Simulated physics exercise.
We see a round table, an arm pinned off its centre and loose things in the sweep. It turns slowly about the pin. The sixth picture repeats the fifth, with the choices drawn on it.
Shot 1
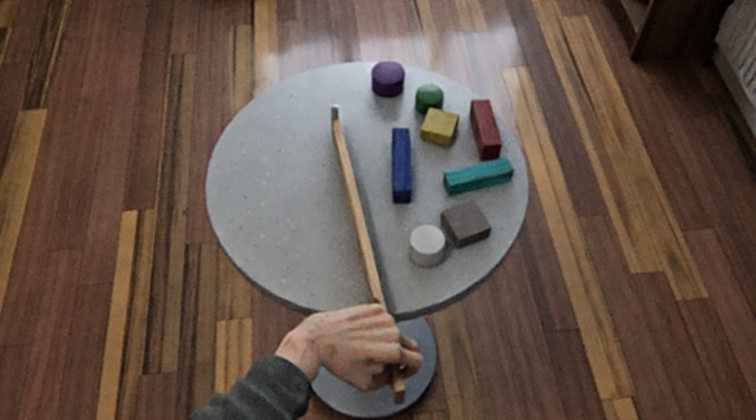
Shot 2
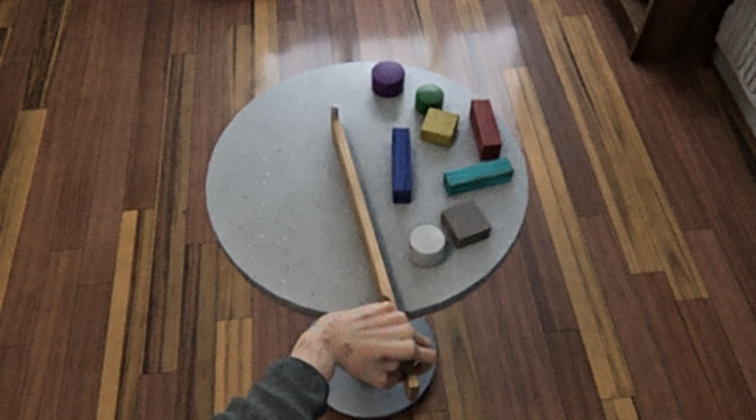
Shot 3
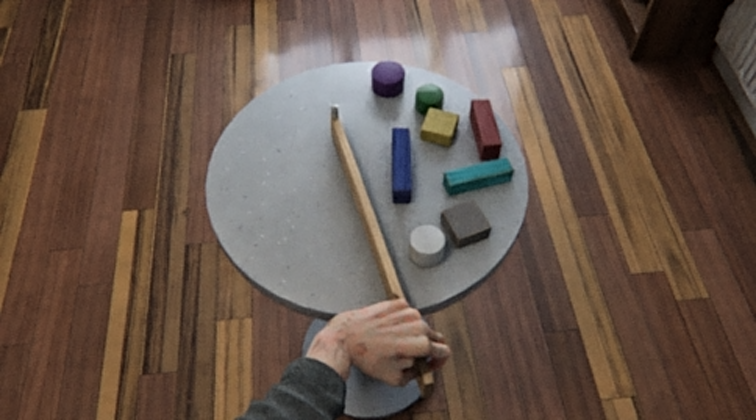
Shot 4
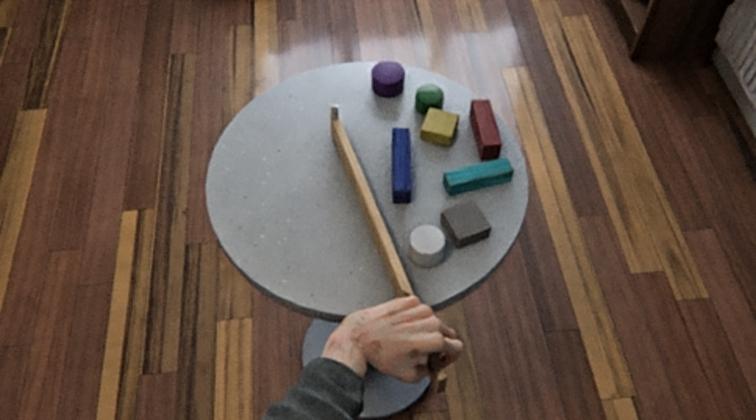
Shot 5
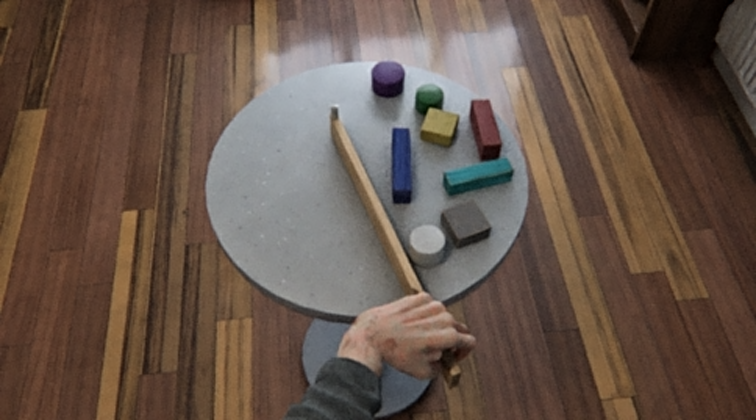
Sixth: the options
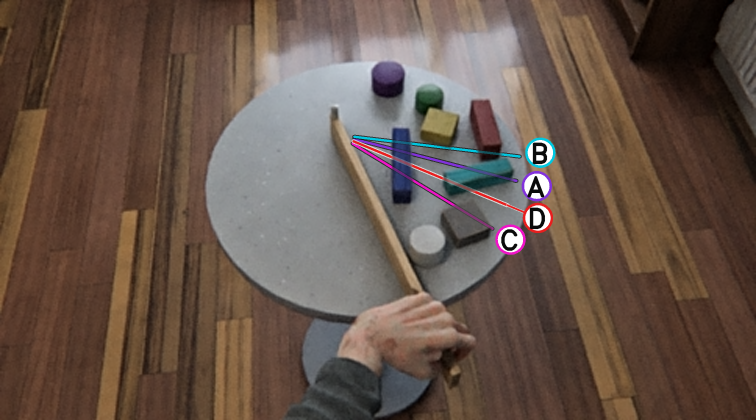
In the video, a hand at the near edge of a round grey table slowly swings the near end of a long wooden arm to the right, toward a white cylinder, while the coloured blocks and other small objects stay still.
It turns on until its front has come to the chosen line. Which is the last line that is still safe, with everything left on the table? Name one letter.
C is the last safe line.
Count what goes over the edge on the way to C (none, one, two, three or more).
In all, none.
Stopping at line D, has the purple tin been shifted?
No.
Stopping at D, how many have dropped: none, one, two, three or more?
By then, one.
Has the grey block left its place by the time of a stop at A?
By then, yes.
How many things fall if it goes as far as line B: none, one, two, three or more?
In all, two.
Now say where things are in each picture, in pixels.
In the first frame, arm (353, 192); grey block (465, 224); purple tin (388, 79).
In the second frame, arm (357, 191); blue stick (401, 165).
In the third frame, arm (361, 190); turquoise stick (478, 177).
In the fourth frame, arm (365, 189); green tin (429, 100).
In the fifth frame, arm (369, 188); grey block (465, 224); purple tin (388, 79); blue stick (401, 165).
On the marked copy, A at (433, 159); B at (436, 147); C at (419, 184); D at (428, 172).
Following C. Soon after the start, arm (387, 181); grey block (474, 219); white tin (450, 238).
Later, arm (403, 171); grey block (500, 201); white tin (478, 219).
In the end, arm (412, 163); grey block (519, 190); white tin (494, 206); nothing has fallen.
As for the rest, A drops the grey block; B drops the grey block and white tin; D drops the grey block.
